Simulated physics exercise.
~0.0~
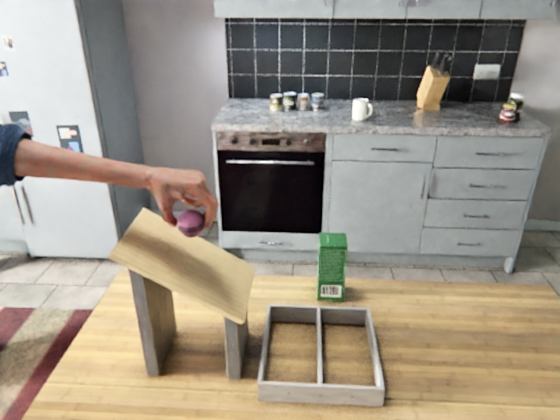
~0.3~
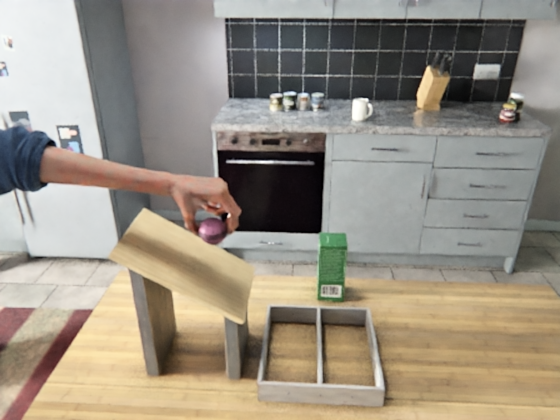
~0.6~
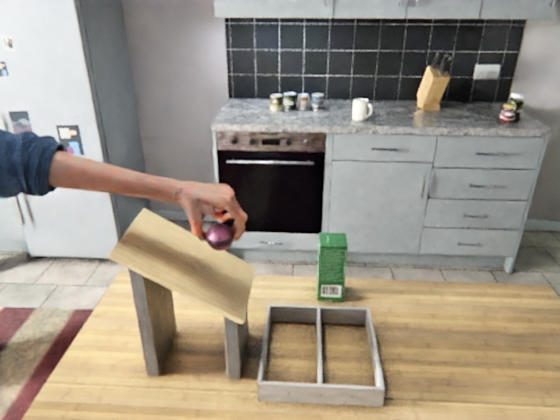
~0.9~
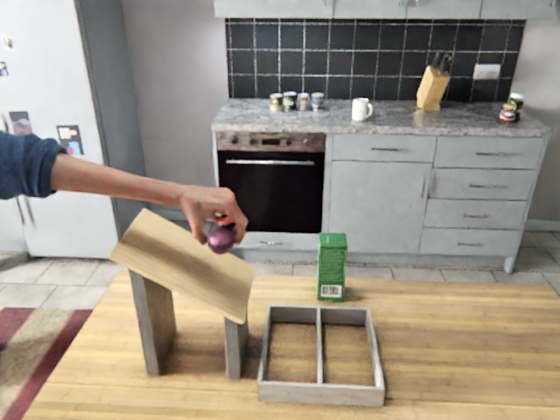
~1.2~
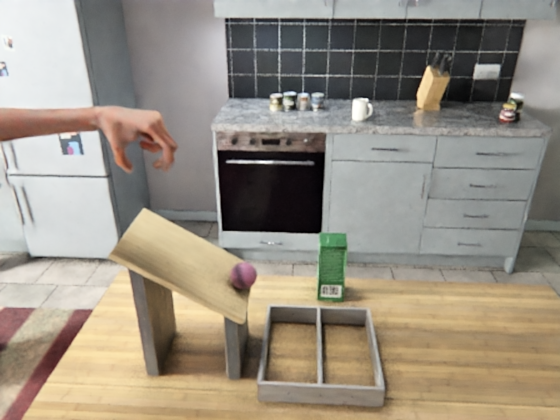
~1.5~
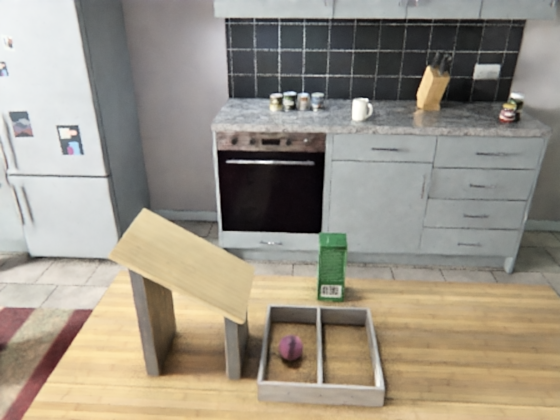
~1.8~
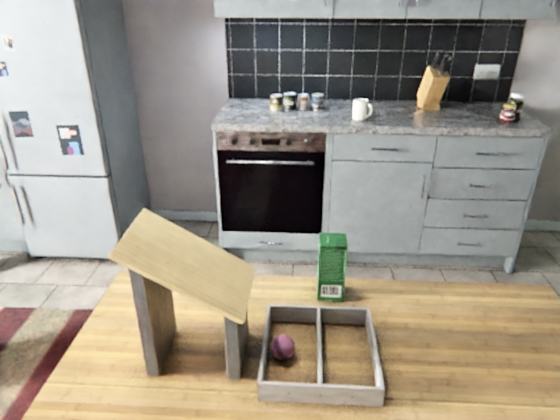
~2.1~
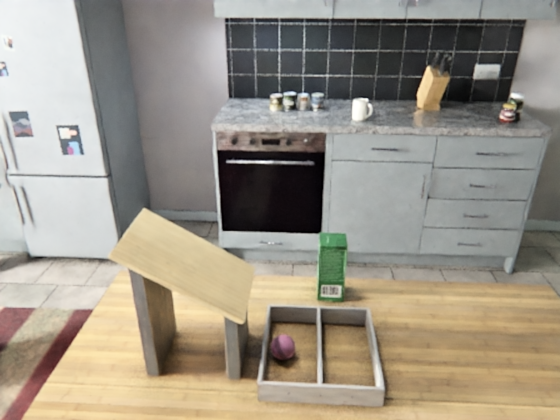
A hand releasing a pink ball on a sloping board, the ball rolling down right into the tray's nearer bay and settling there.
